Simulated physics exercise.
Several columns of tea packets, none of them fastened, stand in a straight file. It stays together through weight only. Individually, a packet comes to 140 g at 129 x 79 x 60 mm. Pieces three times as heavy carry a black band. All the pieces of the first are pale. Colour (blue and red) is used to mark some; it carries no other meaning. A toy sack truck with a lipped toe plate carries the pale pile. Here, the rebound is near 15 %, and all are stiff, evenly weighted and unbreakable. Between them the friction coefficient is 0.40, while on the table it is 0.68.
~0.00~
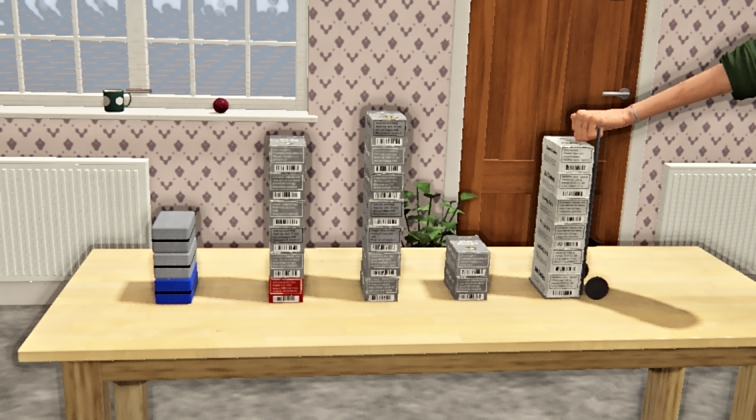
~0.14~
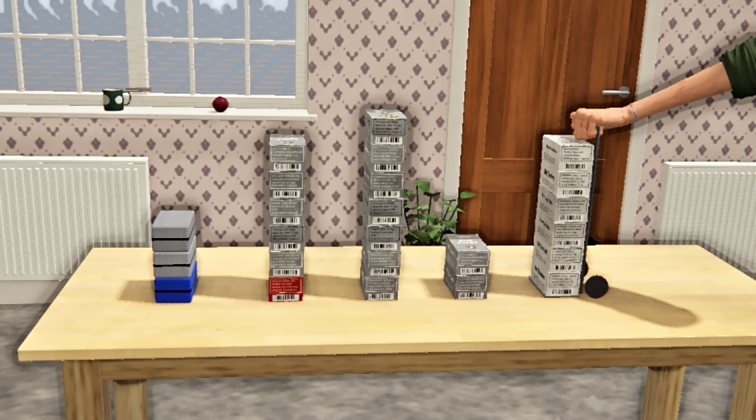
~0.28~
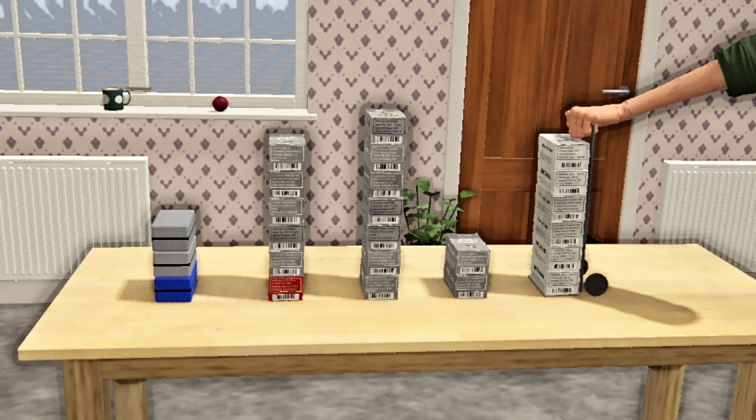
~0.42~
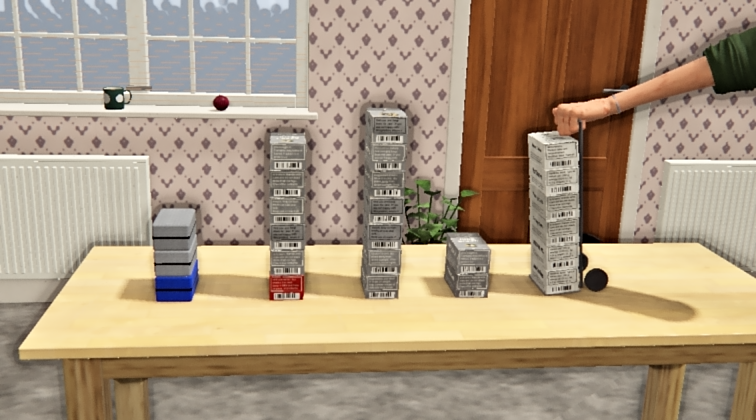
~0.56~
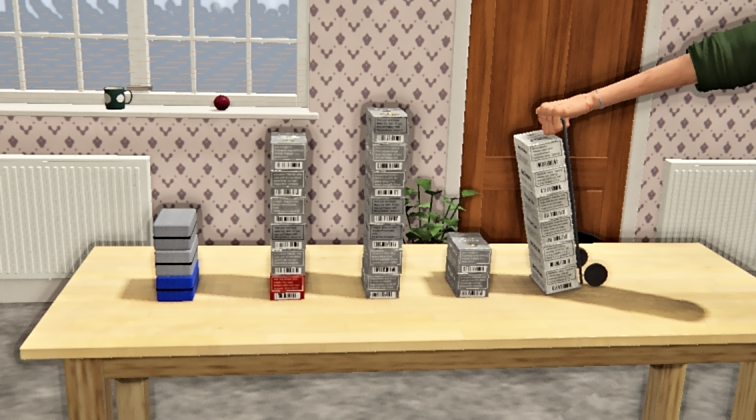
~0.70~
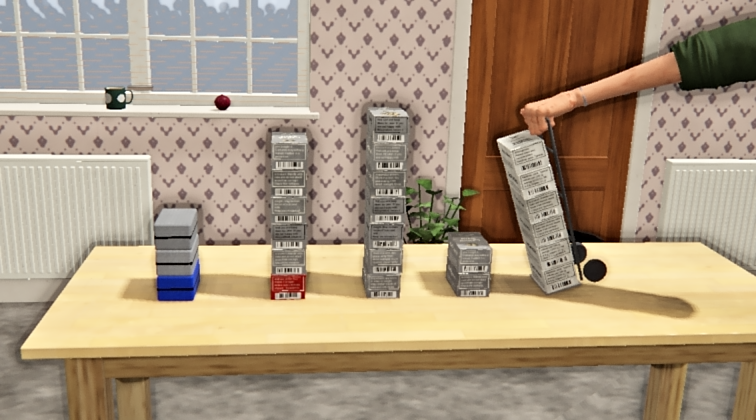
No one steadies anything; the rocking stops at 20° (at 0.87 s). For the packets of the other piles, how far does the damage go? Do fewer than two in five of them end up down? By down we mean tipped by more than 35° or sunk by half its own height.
Yes, fewer than two in five.
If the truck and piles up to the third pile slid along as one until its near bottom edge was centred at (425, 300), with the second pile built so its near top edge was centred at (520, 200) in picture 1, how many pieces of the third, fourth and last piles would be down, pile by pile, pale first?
You'd get third 7, fourth 6 and last 2.
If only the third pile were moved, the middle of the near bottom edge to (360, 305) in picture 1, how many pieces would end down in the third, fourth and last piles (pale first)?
Then, pile by pile: Third 0, fourth 0, last 0.
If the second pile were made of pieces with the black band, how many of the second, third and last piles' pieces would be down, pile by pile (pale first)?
Down at the end: Second pile 0, third pile 0, last pile 0.
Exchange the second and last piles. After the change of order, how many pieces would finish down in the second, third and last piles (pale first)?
Down tally in the new order: Second = 0, third = 0, last = 0.
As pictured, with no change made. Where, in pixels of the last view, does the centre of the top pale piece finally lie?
In the last view it ends up close to (416, 272).
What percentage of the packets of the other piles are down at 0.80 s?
0 %.
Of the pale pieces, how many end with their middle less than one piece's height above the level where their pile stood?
For the pale pieces, I get 3.
Around 0.80 s, 0 of the pale pile down; none of the 18 other packets down.
Around 0.92 s, 6 of the pale pile down; none of the 18 other packets down.
Around 1.04 s, 6 of the pale pile down; none of the 18 other packets down, 1 disturbed.
Around 1.26 s, 6 of the pale pile down; none of the 18 other packets down, 5 disturbed.
Finally (1.9 s), 6 of the pale pile down; none of the 18 other packets down, 5 disturbed; blue packet unmoved; red packet unmoved. That is 0 per cent. Seen by the last camera, middles, blue packet near (179, 279), red packet near (288, 278).
